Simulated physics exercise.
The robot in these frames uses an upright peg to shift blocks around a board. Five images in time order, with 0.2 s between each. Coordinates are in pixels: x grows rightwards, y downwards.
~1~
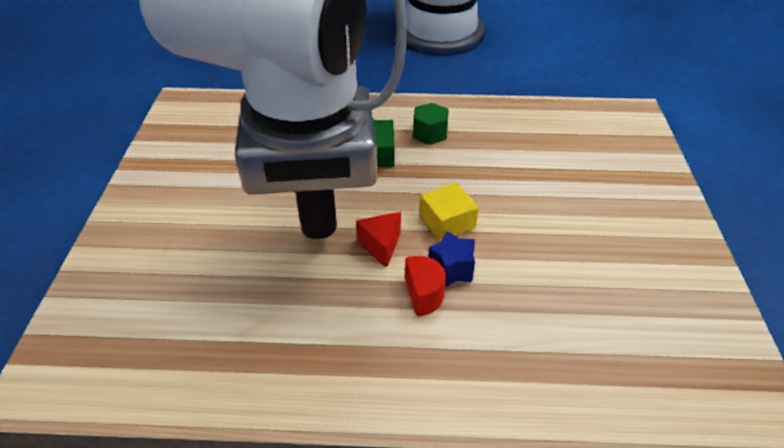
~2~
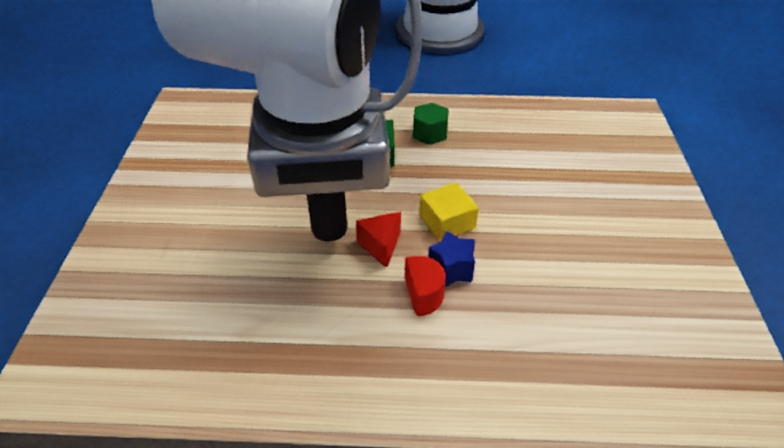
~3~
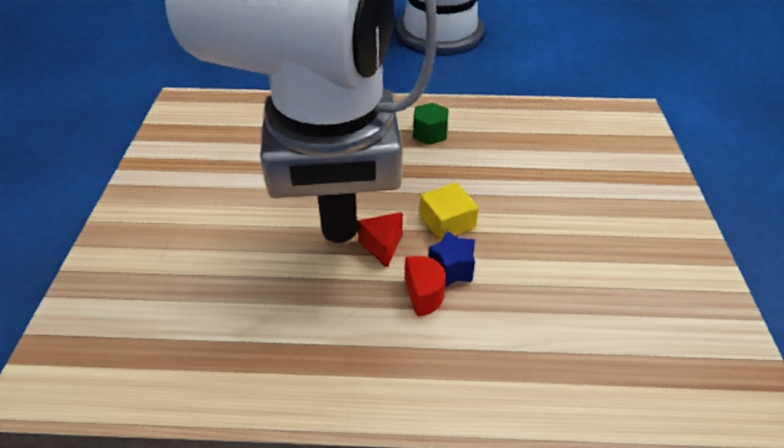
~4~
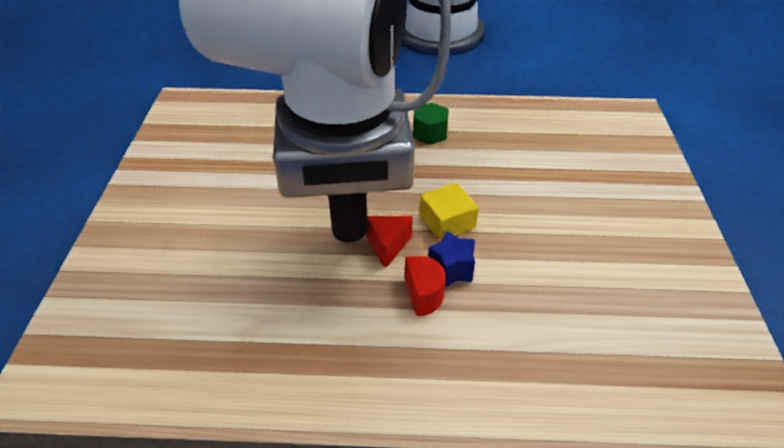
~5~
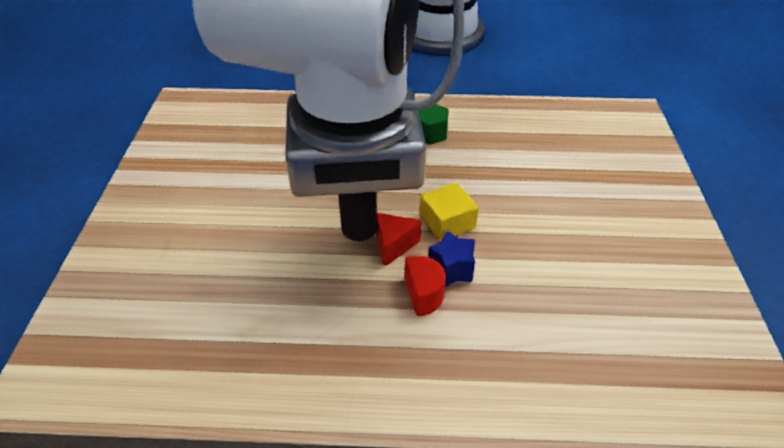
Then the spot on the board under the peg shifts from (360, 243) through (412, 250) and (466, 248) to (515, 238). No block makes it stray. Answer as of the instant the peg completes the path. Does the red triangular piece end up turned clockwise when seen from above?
The answer is yes.
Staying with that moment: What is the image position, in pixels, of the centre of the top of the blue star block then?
Just about (498, 265).
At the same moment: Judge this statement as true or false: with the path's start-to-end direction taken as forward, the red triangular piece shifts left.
Answer: False.
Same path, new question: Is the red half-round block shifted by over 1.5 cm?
No, that is not how it ends up.
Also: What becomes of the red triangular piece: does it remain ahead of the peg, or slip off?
I'm fairly sure the red triangular piece slides away from the front of the peg at some point.
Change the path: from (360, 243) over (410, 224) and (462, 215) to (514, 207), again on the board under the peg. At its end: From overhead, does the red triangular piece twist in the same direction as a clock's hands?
Yes, that is what happens.
The first path, step by step. One third of the way, peg at (413, 237); red triangular piece at (448, 233), turned 15° clockwise; blue star block at (473, 255), turned 20° clockwise.
Two thirds of the way, peg at (468, 235); red triangular piece at (502, 238), turned 45° clockwise; yellow square block at (461, 197), turned 50° anticlockwise; blue star block at (497, 265), turned 45° clockwise.
At the end, peg at (518, 225); red triangular piece at (534, 241), turned 75° clockwise; red half-round block not moved; yellow square block at (465, 195), turned 65° anticlockwise; blue star block at (498, 265), turned 45° clockwise.
